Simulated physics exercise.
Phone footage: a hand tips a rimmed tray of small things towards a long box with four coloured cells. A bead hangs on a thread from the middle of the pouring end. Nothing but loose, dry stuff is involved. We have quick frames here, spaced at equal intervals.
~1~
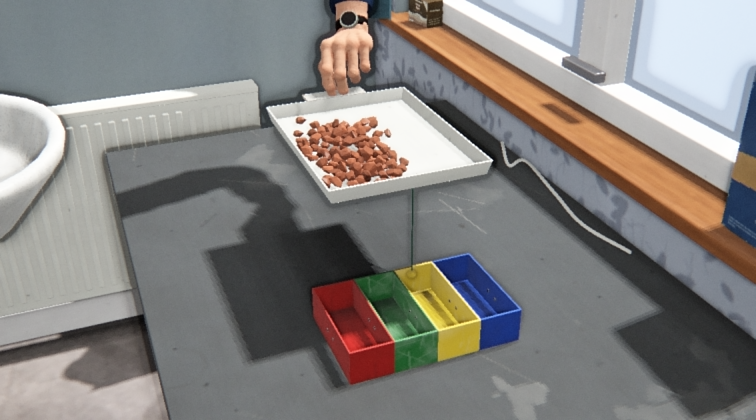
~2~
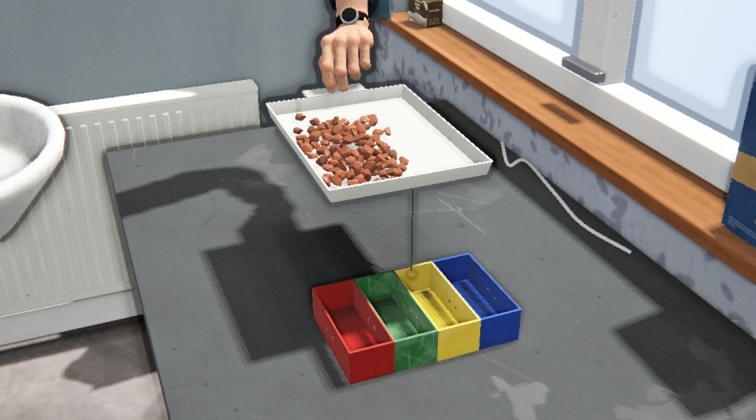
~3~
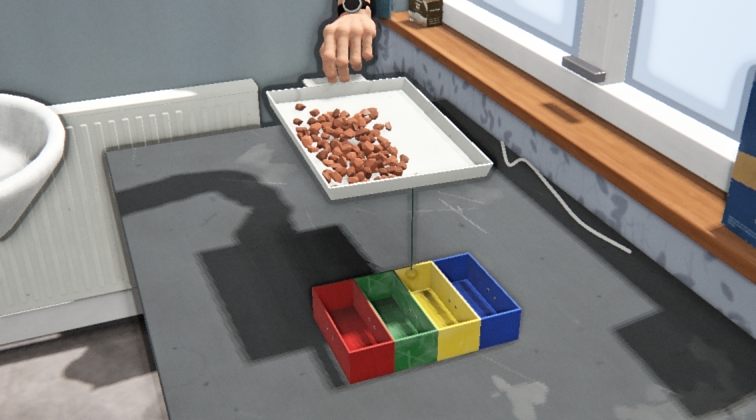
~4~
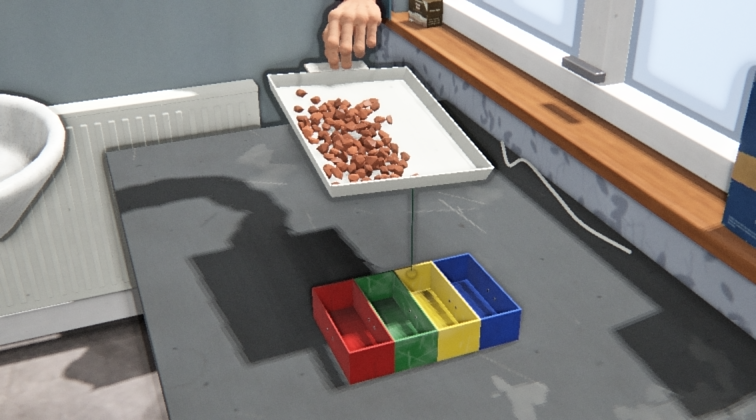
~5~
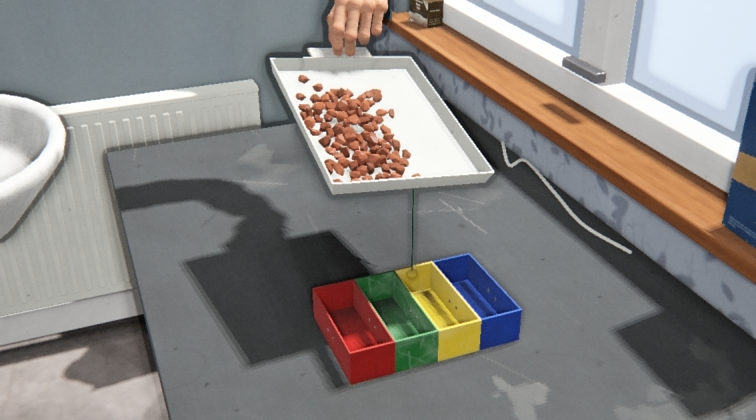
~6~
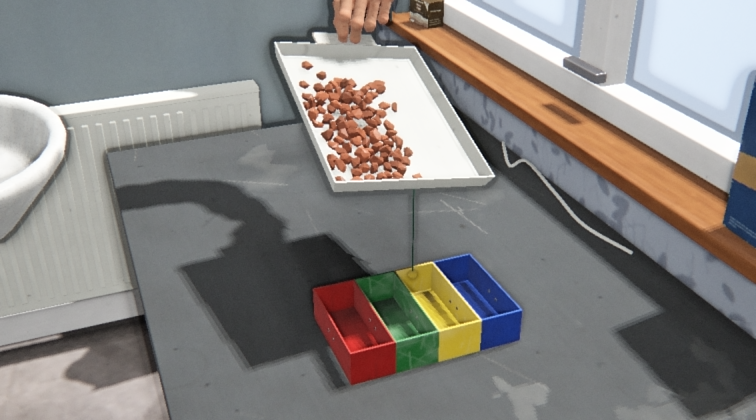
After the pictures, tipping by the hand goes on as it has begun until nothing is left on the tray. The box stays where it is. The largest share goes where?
To the blue cell.
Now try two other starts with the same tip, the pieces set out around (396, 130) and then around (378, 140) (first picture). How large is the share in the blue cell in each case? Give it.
First 60 %, then 50 %.
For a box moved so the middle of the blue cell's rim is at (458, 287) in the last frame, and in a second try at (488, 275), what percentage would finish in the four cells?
You'd see around 40 per cent and then around 90 per cent.
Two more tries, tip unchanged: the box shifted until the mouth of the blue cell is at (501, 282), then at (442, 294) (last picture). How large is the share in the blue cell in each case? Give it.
In order, 50 % and 20 %.
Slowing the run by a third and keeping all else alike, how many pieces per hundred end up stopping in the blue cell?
Share: Roughly 50%.
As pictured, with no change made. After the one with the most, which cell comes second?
Second: The cell in yellow.
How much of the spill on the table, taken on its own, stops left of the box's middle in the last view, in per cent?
Estimate: About 0 in every hundred.
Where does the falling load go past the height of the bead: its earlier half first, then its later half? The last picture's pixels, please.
Early half: (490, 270); late half: (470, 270).
Shortly afterwards, tray tipped steeply; all but a few on the tray; a little falling or outside the box.
Next, tray tipped past a quarter turn; near a quarter on the tray; near a quarter in the blue cell; a little in the yellow cell; near a third falling or outside the box.
Some moments later, tray tipped past a quarter turn; near half in the blue cell; near a quarter in the yellow cell; near a third falling or outside the box.
In the end, tray tipped past a quarter turn; near half in the blue cell; near a quarter in the yellow cell; none at all in the red cell; none at all in the green cell; near a third outside the box.
